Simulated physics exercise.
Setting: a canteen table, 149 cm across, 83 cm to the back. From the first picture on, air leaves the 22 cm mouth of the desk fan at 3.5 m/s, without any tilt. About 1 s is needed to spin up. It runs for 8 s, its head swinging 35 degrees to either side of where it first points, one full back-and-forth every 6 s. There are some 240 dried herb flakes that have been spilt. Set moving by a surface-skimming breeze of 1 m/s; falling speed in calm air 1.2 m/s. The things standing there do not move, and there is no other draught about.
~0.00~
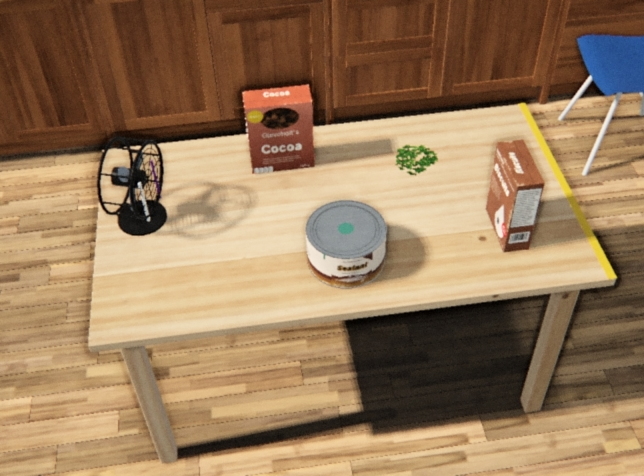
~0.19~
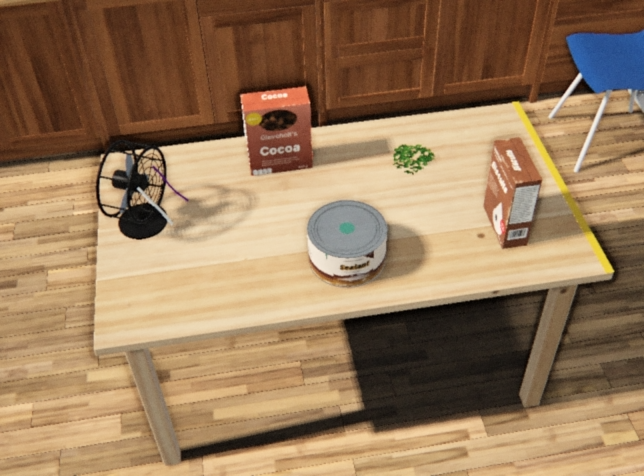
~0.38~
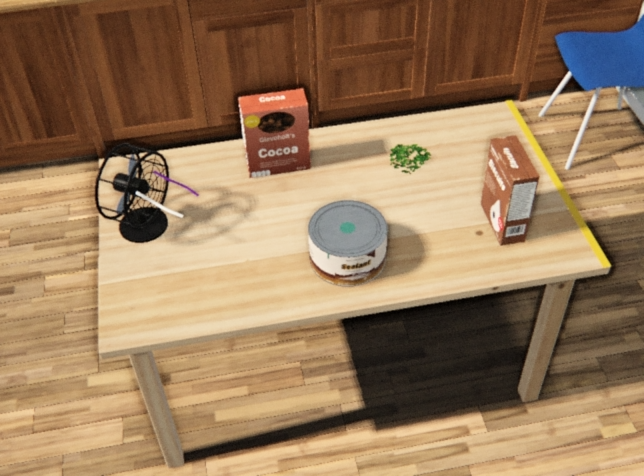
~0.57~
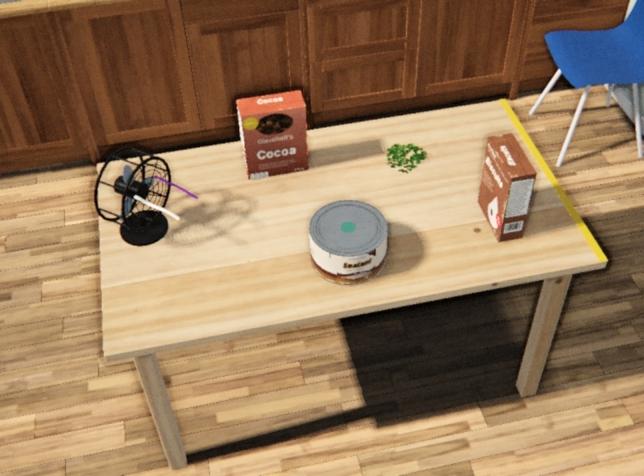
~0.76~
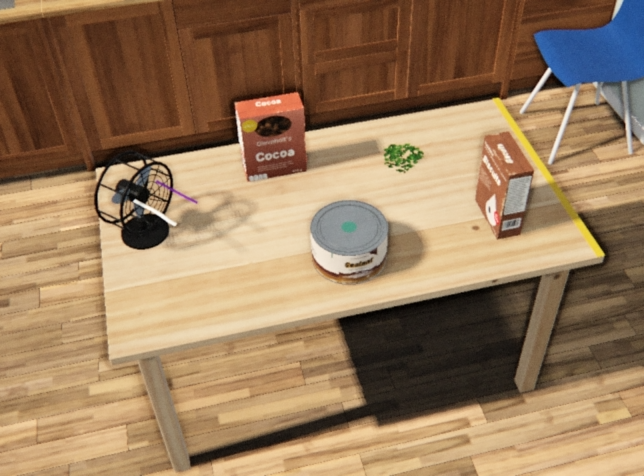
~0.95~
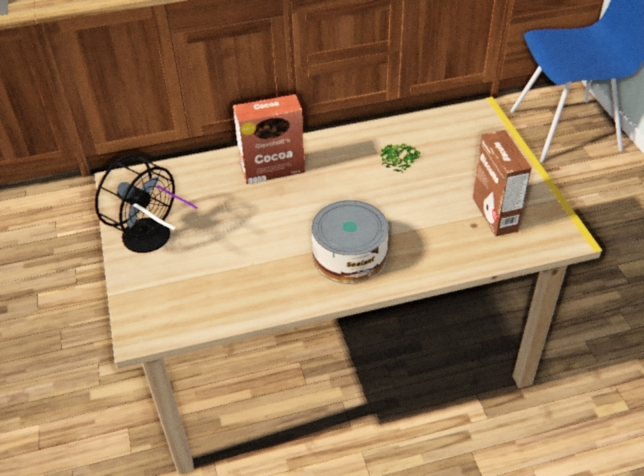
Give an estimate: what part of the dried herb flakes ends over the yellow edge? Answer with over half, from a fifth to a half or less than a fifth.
More than half end up there.
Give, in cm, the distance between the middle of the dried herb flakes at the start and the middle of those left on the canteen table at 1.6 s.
It comes to near 0 cm.
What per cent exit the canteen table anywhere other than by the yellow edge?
Estimate: Close to 2 per cent.
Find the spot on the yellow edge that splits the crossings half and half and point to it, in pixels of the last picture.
At about (505, 116).
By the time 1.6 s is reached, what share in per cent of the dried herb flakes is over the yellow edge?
I'd put it at some 0 %.
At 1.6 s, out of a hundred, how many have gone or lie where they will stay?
The share is about 0 %.
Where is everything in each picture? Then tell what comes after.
The middle of the dried herb flakes is near (414, 161), none has stirred yet and the mouth of the desk fan is at (132, 178), in the first picture.
The middle of the dried herb flakes is near (411, 160), none has stirred yet and the yellow edge is centred on (561, 178), in the second picture.
The middle of the dried herb flakes is near (407, 160), none has stirred yet, the top of a carton is at (515, 157) and the top of a carton is at (273, 101), in the third picture.
The middle of the dried herb flakes is near (404, 159), none has stirred yet and the head of the desk fan has turned about 20 degrees towards the front, in the fourth picture.
The middle of the dried herb flakes is near (401, 159) and none has stirred yet, in the fifth picture.
The middle of the dried herb flakes is near (398, 159), none has stirred yet and the head of the desk fan has turned about 29 degrees towards the front, in the sixth picture.
After 1.6 s the count stands so, 0 % are over the yellow edge; the middle of those left on the top is near (398, 159).
After 2.6 s the count stands so, 0 % are over the yellow edge; the middle of those left on the top is near (398, 159).
After 4.4 s the count stands so, 11 % are over the yellow edge; the middle of those left on the top is near (458, 126).
After 8.0 s, at the end, 88 % are over the yellow edge.
